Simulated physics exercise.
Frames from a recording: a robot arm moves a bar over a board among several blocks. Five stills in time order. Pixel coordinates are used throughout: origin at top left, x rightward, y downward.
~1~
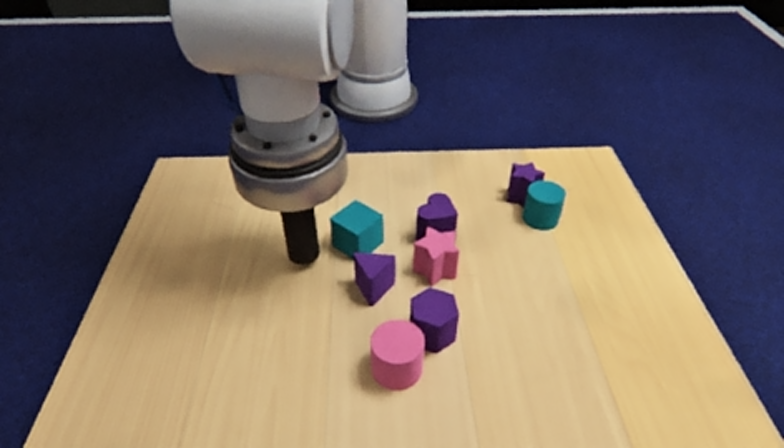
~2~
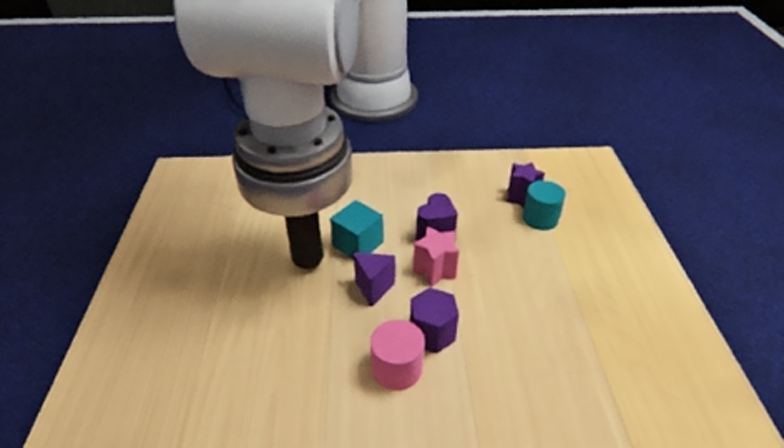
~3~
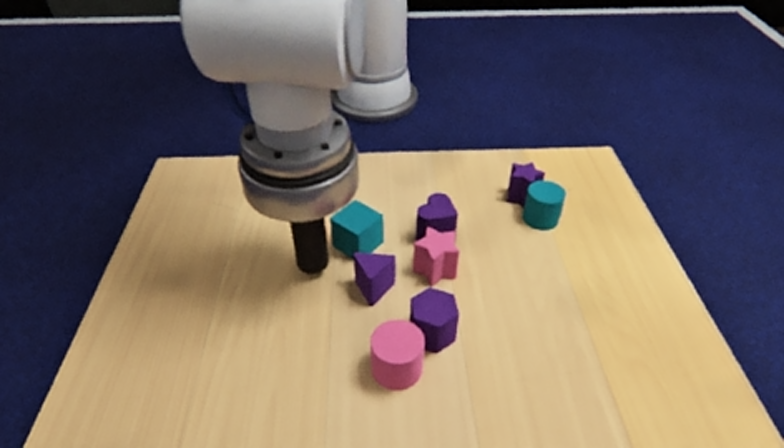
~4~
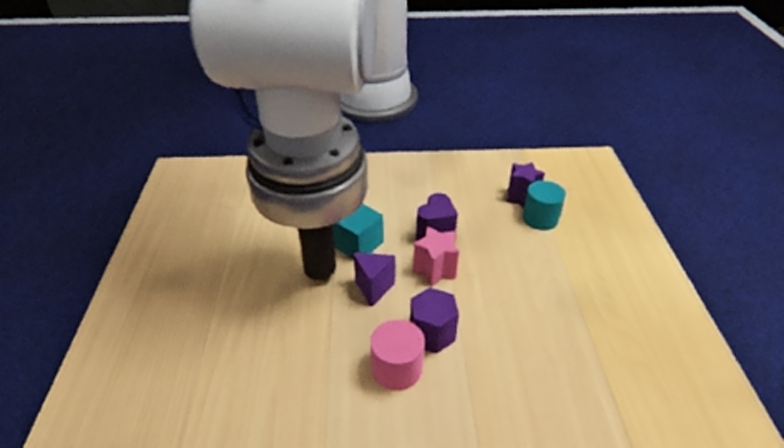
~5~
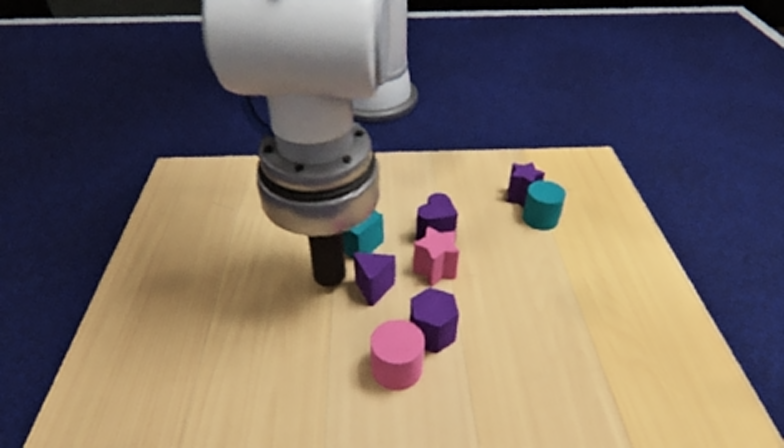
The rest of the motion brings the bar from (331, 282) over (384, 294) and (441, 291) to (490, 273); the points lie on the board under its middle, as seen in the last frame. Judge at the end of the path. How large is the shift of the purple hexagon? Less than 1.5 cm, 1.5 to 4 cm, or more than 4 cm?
It shifts under 1.5 cm.
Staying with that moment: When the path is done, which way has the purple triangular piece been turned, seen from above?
Watching from overhead, you'd notice the purple triangular piece rotating clockwise.
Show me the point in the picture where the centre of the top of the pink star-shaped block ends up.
Expect it around (456, 232).
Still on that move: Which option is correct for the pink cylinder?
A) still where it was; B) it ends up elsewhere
I'll go with A - still where it was.
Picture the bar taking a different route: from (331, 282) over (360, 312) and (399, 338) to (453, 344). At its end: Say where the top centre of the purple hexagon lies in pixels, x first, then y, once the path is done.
The top centre is at (494, 304).
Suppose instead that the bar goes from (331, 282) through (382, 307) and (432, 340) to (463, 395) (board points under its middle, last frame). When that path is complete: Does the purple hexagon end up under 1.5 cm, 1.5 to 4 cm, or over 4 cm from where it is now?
Of the three bands, it's over 4 cm.
On the path given first. One third of the way, bar (385, 287); purple triangular piece (416, 267), turned 20° clockwise.
Two thirds of the way, bar (442, 283); purple triangular piece (475, 266), turned 25° clockwise; pink star-shaped block (450, 237), turned 50° anticlockwise.
At the end, bar (491, 266); purple triangular piece (511, 266), turned 80° clockwise; pink cylinder unmoved; purple hexagon unmoved; pink star-shaped block (456, 232), turned 90° anticlockwise.
